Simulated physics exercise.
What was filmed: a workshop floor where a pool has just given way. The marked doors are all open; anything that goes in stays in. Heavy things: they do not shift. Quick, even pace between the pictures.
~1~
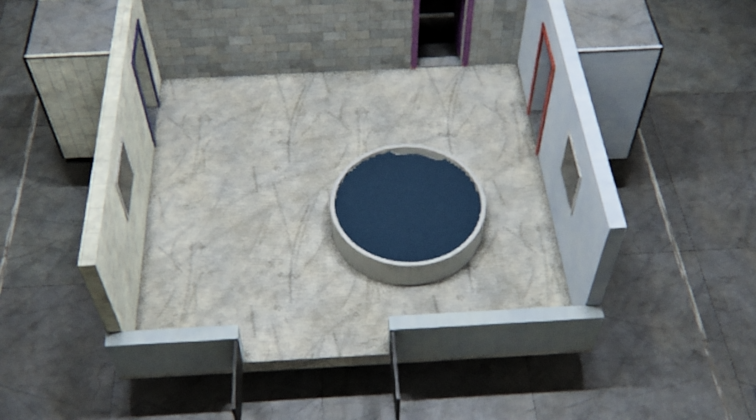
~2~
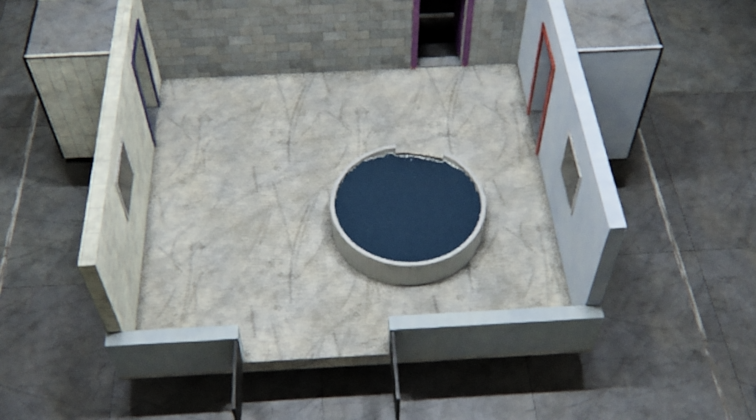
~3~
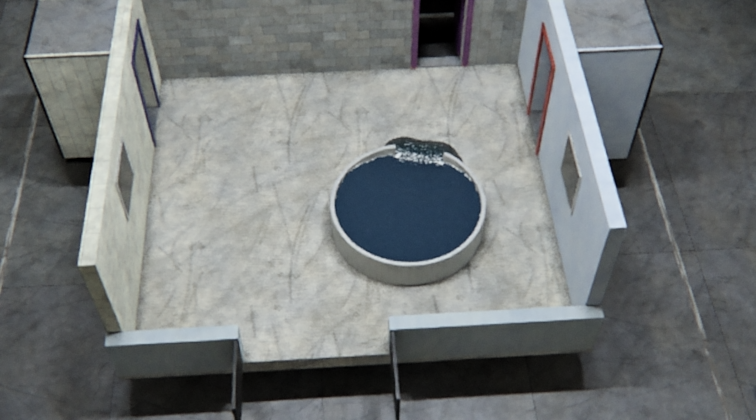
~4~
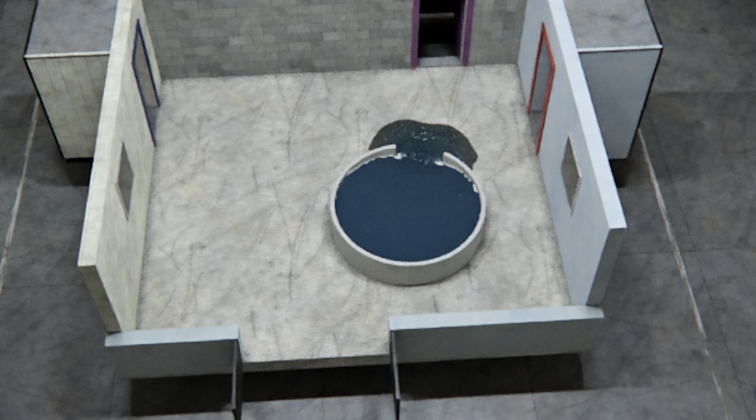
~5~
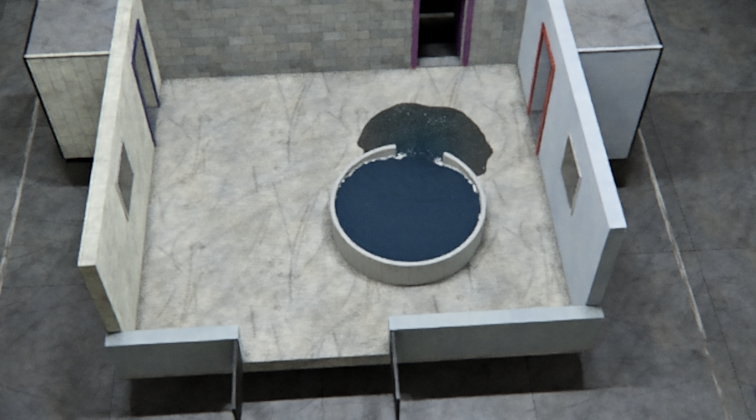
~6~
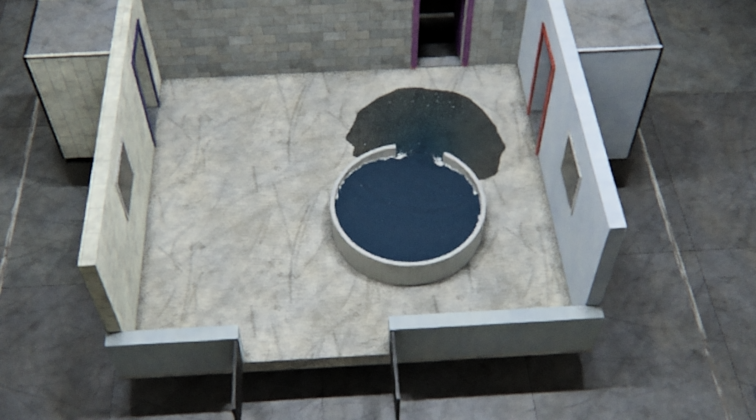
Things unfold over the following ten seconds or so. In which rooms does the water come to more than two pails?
Taking them in turn, the red door keeps to two pails or fewer, the purple door goes beyond two pails, the blue door goes beyond two pails.
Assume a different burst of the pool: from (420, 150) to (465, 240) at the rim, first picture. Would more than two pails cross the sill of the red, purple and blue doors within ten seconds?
The red one tops the mark; the purple one tops the mark; the blue one tops the mark.
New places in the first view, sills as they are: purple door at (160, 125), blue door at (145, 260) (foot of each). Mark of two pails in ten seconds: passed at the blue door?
Here the blue door remains within bounds.
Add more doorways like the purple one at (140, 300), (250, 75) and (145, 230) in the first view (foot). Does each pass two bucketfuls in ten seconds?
Taking each in turn: Runs below, then runs below, then runs below.
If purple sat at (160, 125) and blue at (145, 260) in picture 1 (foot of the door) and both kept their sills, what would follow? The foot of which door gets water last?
It would be the blue-painted one.
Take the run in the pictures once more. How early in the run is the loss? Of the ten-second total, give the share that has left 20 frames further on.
Close to 35 per cent.
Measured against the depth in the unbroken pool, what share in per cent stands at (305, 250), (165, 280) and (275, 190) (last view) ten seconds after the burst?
About 0 per cent, then 4 per cent, then 2 per cent.
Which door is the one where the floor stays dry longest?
It would be the door marked blue.
A moment on, water covers 20 % of the floor; the red door wet at the sill, nothing in, the purple door under two buckets in, the blue door not reached.
Next, water covers 25 % of the floor; the red door wet at the sill, nothing in, the purple door over two buckets in, the blue door not reached.
Then, water covers 30 % of the floor; the red door wet at the sill, nothing in, the purple door far over two buckets in, the blue door not reached.
Later, water covers 50 % of the floor; the red door wet at the sill, nothing in, the purple door far over two buckets in, the blue door under two buckets in.
In the end, water covers 75 % of the floor; the red door wet at the sill, nothing in, the purple door far over two buckets in, the blue door over two buckets in.
